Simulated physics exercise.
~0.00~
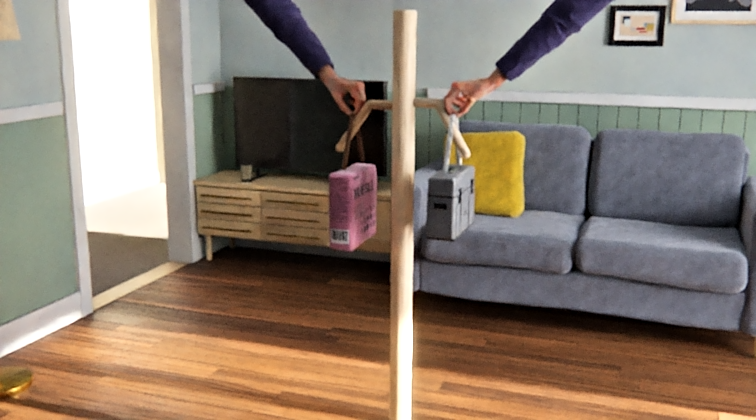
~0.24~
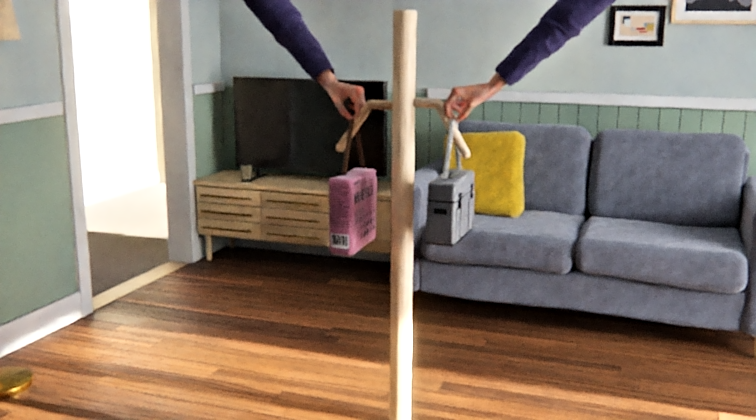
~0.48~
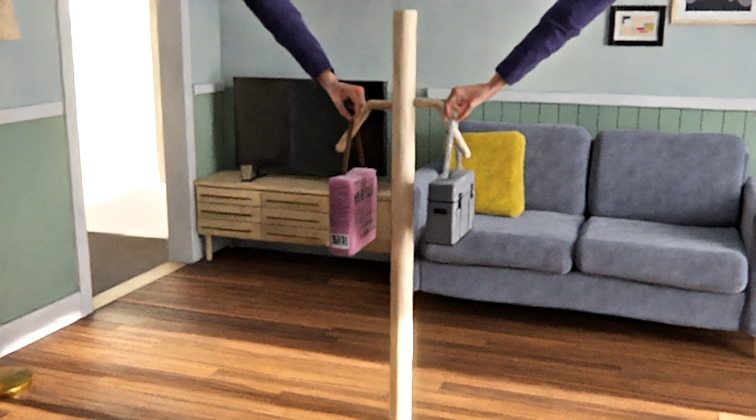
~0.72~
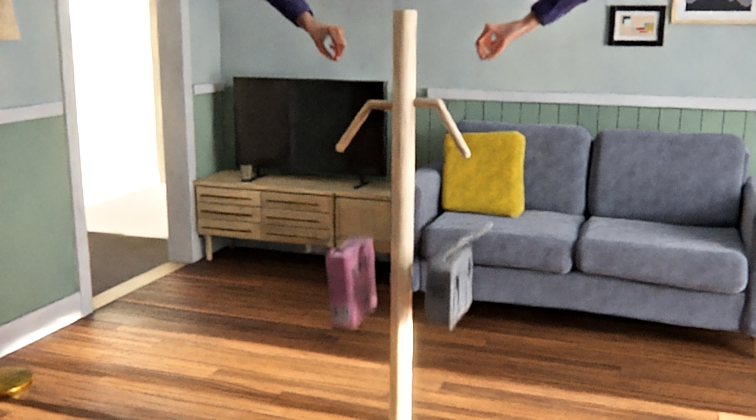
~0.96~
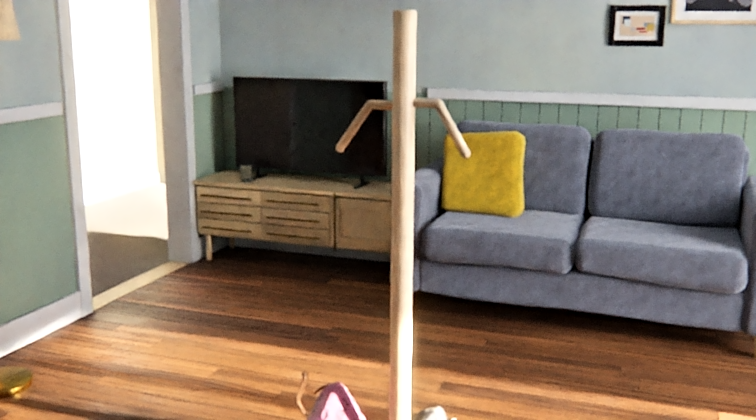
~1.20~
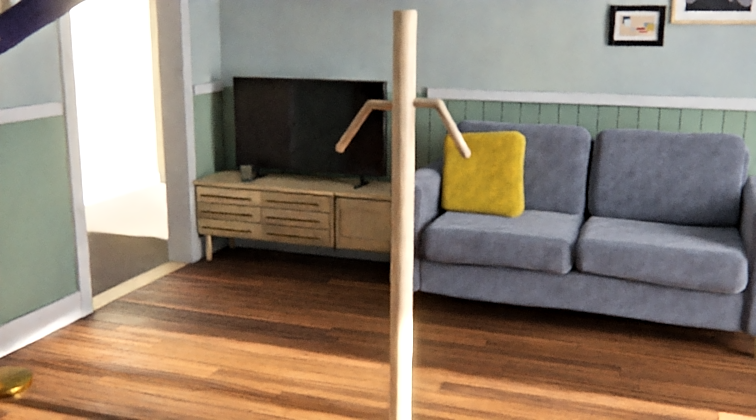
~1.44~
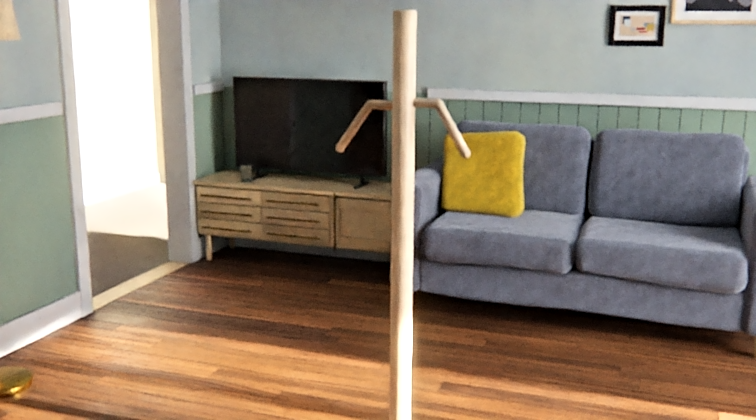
The clip shows two hands holding a pink bag and a grey case by their loops at the downward-sloping pegs of a wooden post. The hands let go and draw back, and both items fall toward the floor and out of view, leaving the pegs empty.
